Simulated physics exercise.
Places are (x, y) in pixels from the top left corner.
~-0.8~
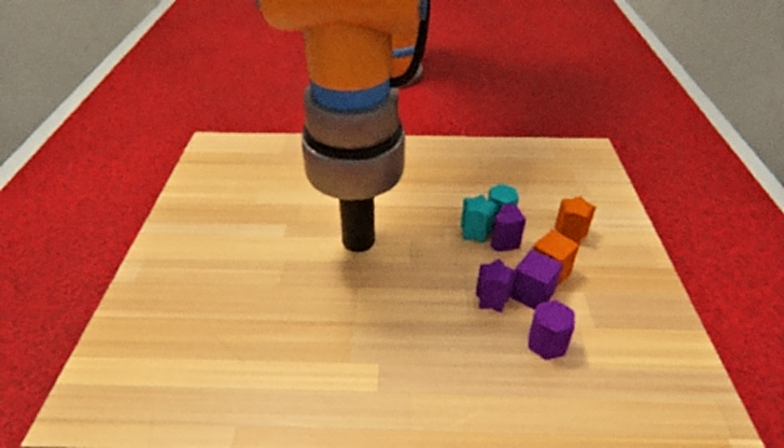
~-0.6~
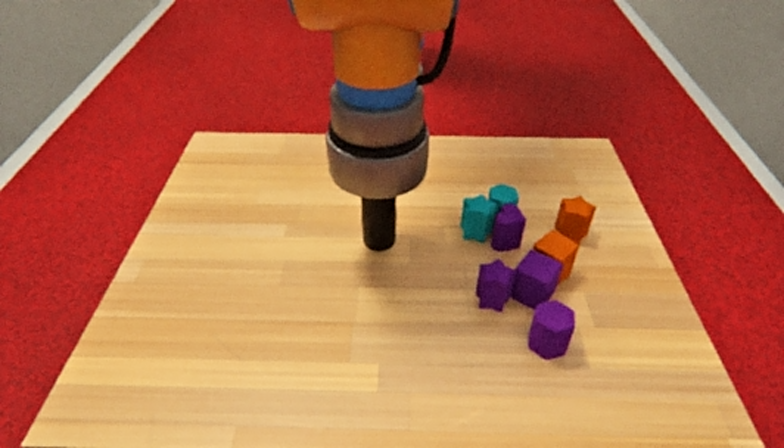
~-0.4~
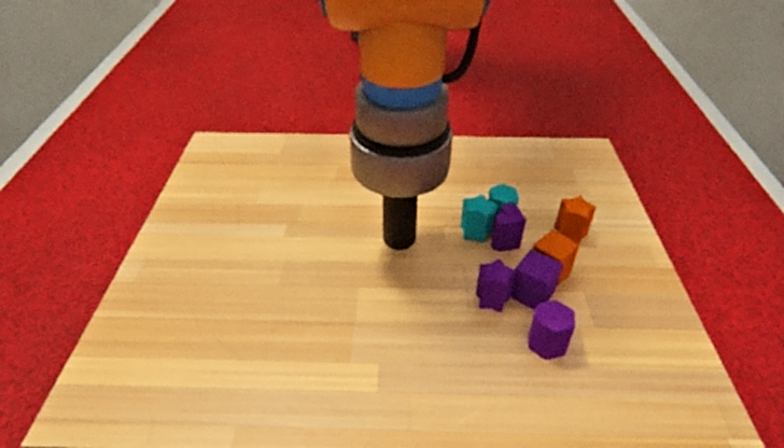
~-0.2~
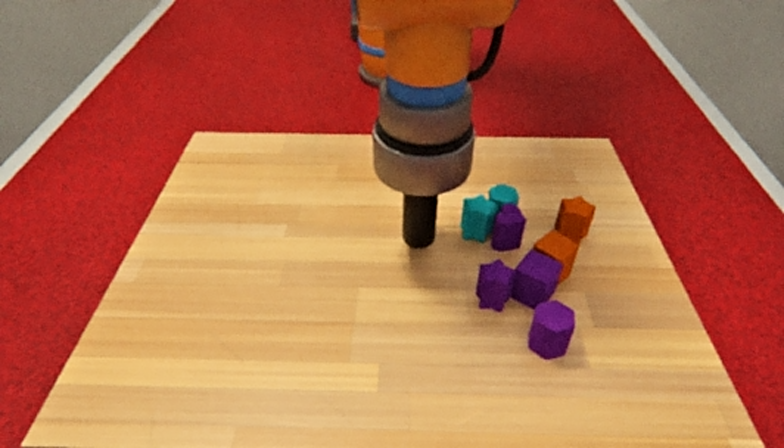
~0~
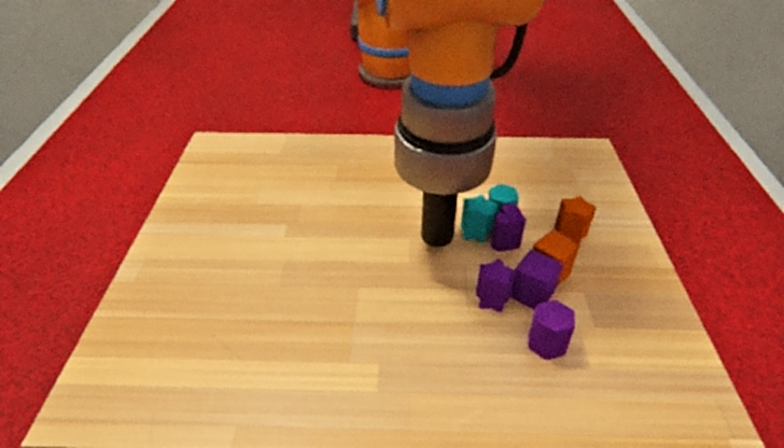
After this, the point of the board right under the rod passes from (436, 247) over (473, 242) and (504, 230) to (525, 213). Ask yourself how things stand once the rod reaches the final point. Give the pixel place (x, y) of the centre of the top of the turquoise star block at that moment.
The middle of the upper face of the turquoise star block will lie at about (541, 171) in the picture.
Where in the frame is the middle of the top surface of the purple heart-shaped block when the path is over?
In the picture, it is at (546, 209).
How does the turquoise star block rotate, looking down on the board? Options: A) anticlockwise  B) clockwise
My answer is option A.
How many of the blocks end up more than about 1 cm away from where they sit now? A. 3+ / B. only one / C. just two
Option A.
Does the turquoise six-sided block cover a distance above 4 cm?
Yes, that is how it ends up.
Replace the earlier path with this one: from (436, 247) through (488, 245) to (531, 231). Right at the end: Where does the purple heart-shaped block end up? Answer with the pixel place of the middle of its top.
The point I'd pick in the picture is (567, 197).
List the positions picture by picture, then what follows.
The first frame shows lower end of the rod at (359, 242), tops of blocks, turquoise star block at (480, 204), turquoise six-sided block at (504, 193), purple heart-shaped block at (511, 214), orange star block at (578, 205).
The second frame shows rod at (379, 241), blocks as before.
The third frame shows rod at (399, 240), blocks as before.
The fourth frame shows rod at (419, 239), blocks as before.
The fifth frame shows rod at (437, 237), turquoise star block at (480, 204), turquoise six-sided block at (504, 193), purple heart-shaped block at (511, 214), orange star block at (578, 205).
On the path given first. One third of the way, rod at (475, 232); turquoise star block at (499, 198), turned 15° anticlockwise; turquoise six-sided block at (514, 186), turned 15° anticlockwise; purple heart-shaped block at (516, 212), turned 30° clockwise.
Two thirds of the way, rod at (506, 220); turquoise star block at (522, 185), turned 40° anticlockwise; turquoise six-sided block at (524, 170), turned 40° anticlockwise; purple heart-shaped block at (541, 211), turned 95° clockwise.
At the end, rod at (527, 203); turquoise star block at (541, 171), turned 55° anticlockwise; turquoise six-sided block at (527, 156), turned 90° anticlockwise; purple heart-shaped block at (546, 209), turned 125° clockwise; orange star block not moved.
